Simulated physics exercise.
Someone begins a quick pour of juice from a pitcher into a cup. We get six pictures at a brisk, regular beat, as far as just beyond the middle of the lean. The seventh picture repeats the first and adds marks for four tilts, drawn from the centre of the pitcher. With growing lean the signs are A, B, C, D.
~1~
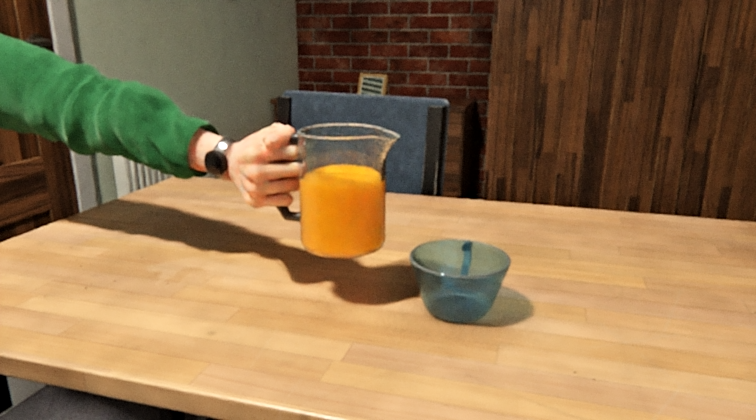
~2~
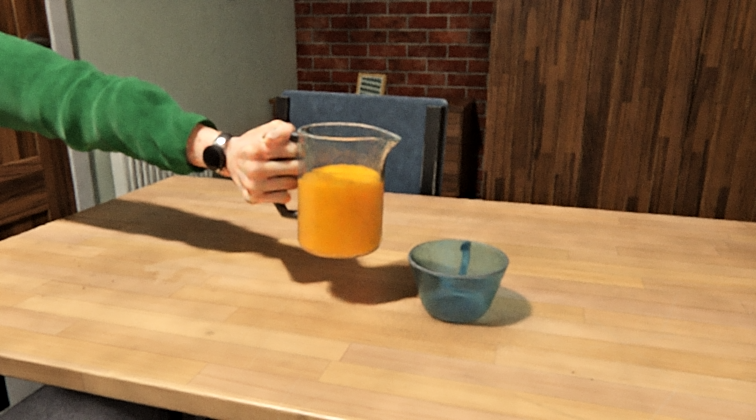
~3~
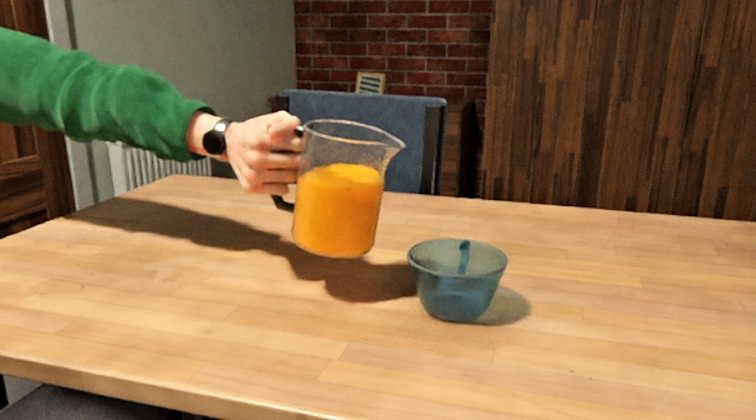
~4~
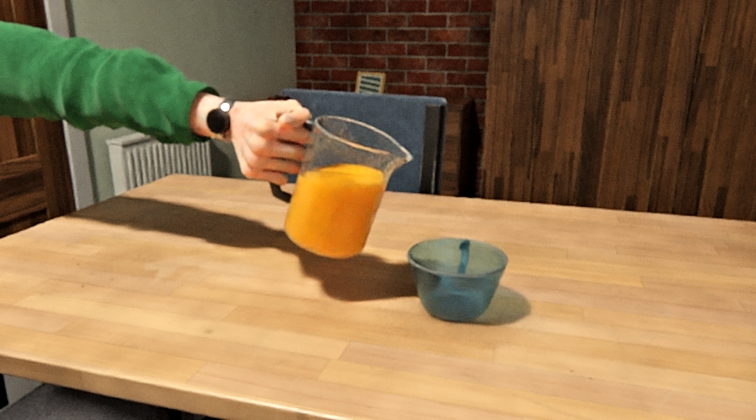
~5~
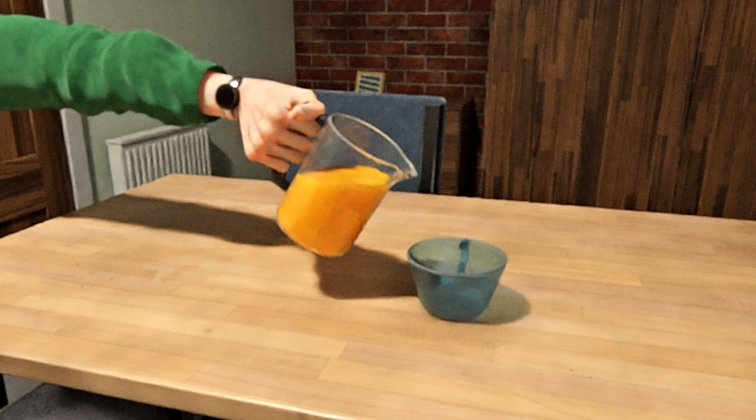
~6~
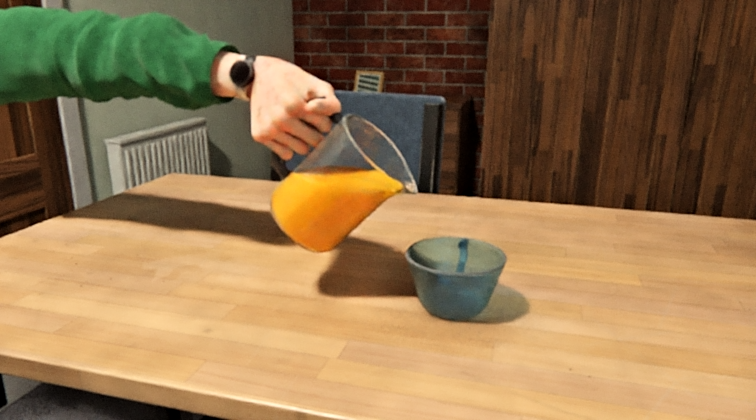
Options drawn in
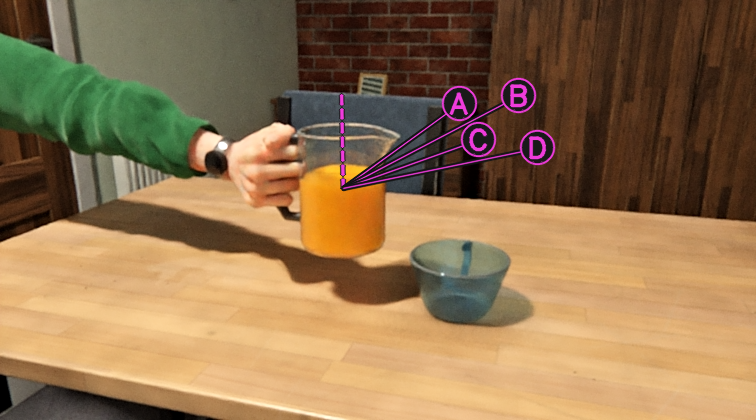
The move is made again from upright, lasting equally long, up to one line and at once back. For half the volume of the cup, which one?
The best line is C.
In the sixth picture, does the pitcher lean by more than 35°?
Yes.
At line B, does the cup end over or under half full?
Under.
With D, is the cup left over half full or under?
Over half.
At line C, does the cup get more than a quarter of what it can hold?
Yes, it does.
On the marked copy, A at (446, 114); B at (503, 104); C at (462, 145); D at (520, 152).
With A, the cup ends with about 12 % of what it can hold.
With B, the cup ends with about 30 % of what it can hold.
With C, the cup ends with about 53 % of what it can hold.
With D, the cup ends with about 74 % of what it can hold; 3 % of the juice is spilt.
